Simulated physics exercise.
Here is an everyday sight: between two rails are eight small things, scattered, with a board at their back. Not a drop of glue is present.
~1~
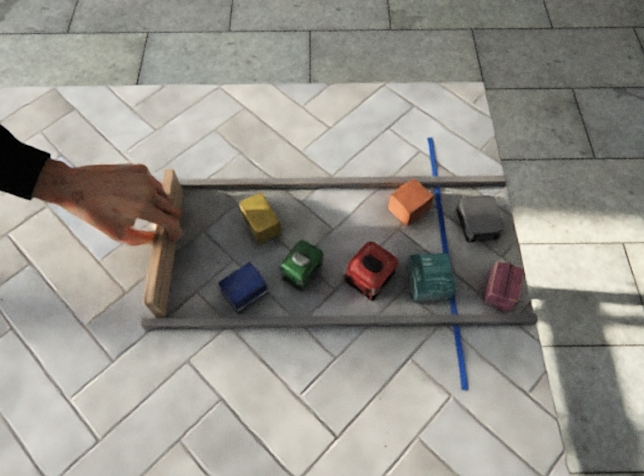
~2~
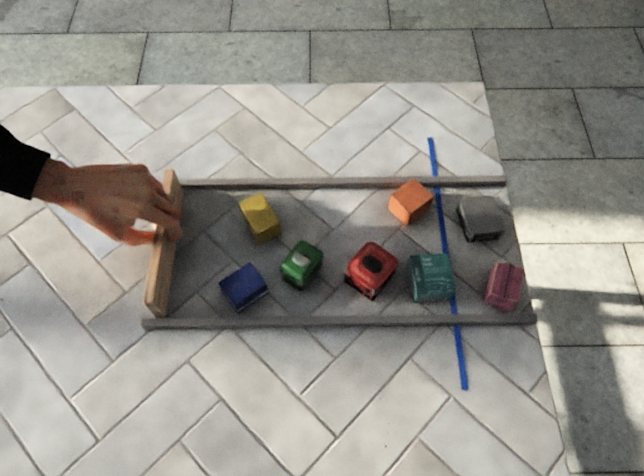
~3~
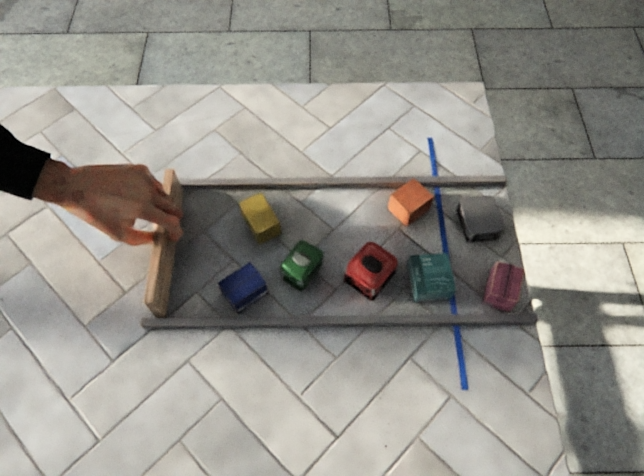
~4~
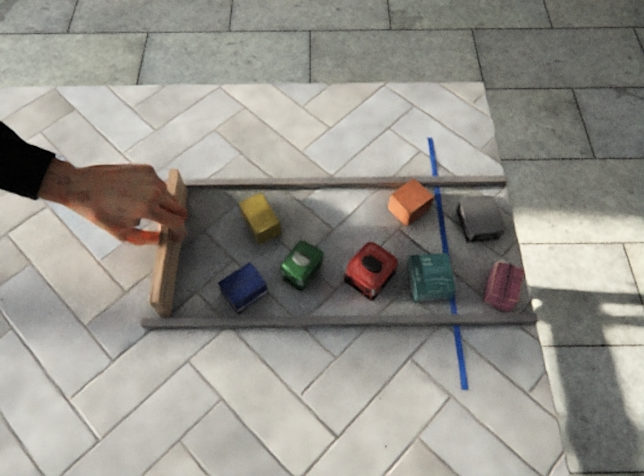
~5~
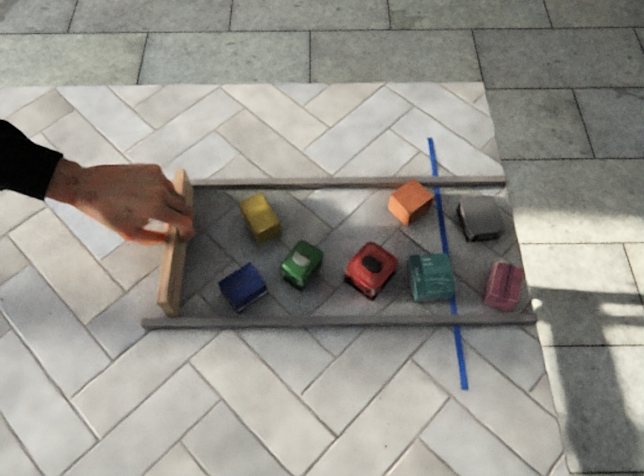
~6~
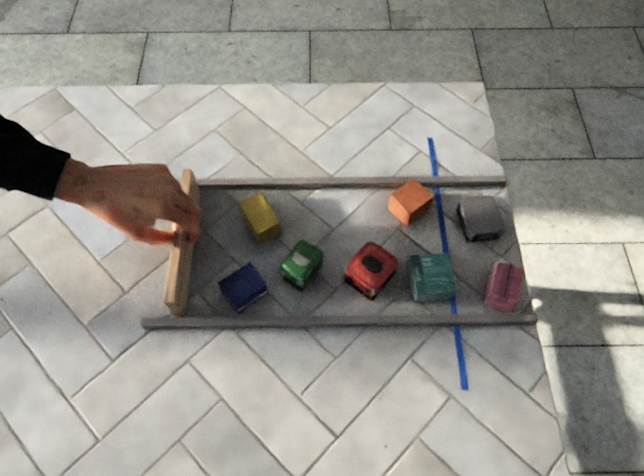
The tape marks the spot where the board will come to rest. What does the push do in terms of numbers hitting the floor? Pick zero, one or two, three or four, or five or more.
It sends one or two to the floor.
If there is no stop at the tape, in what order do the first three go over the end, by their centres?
The pink box, the turquoise box, the grey case.
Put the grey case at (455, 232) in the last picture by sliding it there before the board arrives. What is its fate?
What happens is that the grey case rests there.
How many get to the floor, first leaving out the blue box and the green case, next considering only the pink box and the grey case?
You'd count 1 the first time and 1 the second time.
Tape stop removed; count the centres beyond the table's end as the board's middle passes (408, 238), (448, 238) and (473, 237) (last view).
It comes out as 1, then 2, then 4.
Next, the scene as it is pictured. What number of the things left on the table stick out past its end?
As for overhanging, the count is 2.
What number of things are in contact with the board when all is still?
Count recorded: 2.
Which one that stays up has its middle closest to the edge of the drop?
It's the grey case that is foremost.
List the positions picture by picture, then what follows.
In the first picture, pink box (503, 286); grey case (480, 219); turquoise box (431, 277); board (165, 241); tape (445, 247).
In the second picture, grey case (480, 219); board (165, 241).
In the third picture, turquoise box (431, 278); yellow block (260, 218).
In the fourth picture, pink box (503, 286); orange block (410, 202).
In the fifth picture, grey case (480, 219); blue box (244, 288).
In the sixth picture, pink box (503, 286); grey case (480, 219); turquoise box (431, 278); board (184, 241); tape (445, 247).
A little later, none off yet; pink box at rest near (503, 286); grey case at rest near (480, 219); turquoise box at rest near (431, 278).
When it is over, the number that fall off is one or two; down, turquoise box and pink box.
